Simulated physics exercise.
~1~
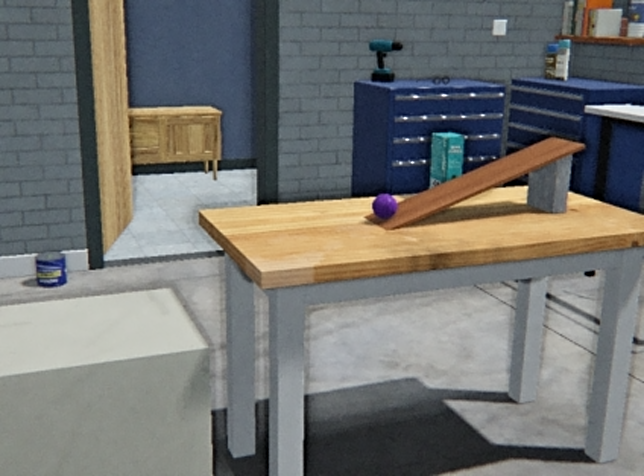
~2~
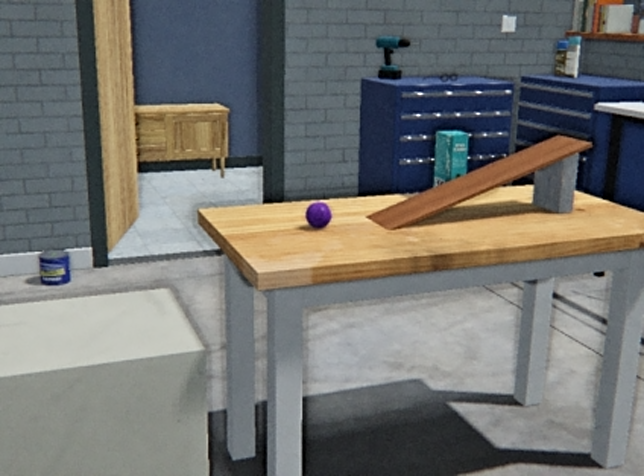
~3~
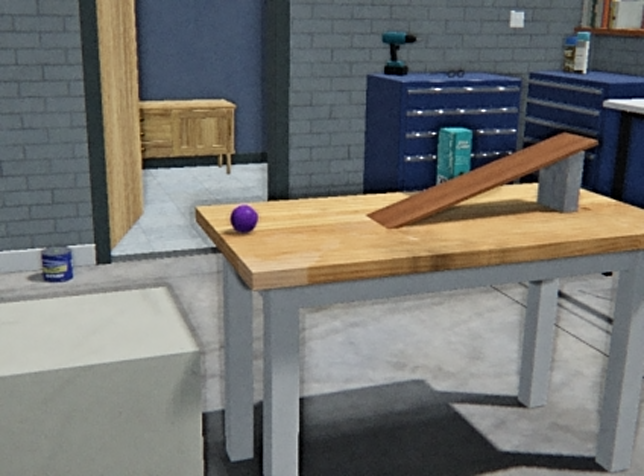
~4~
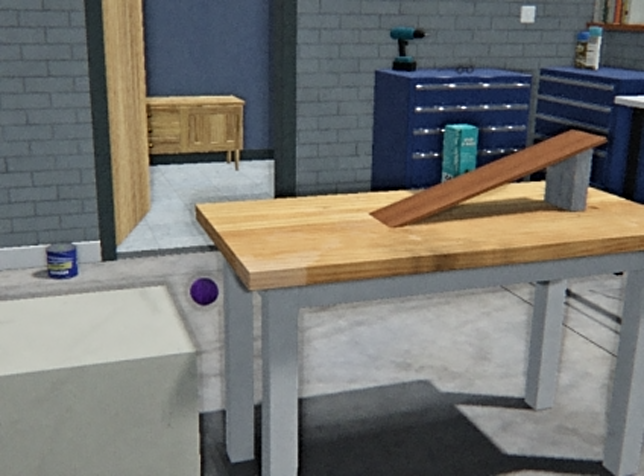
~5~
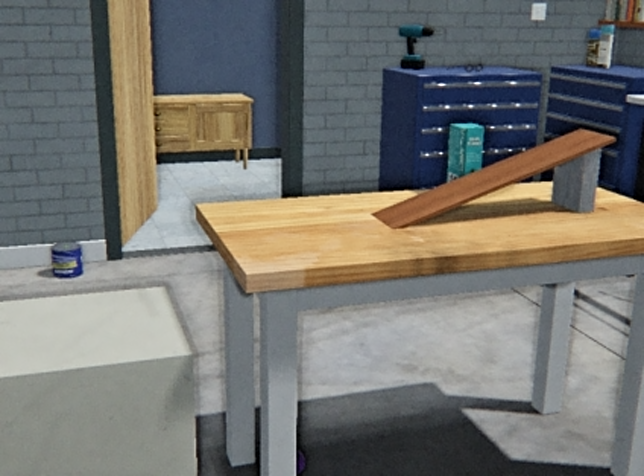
A purple ball rolls left off the wooden table and drops into the gap below.
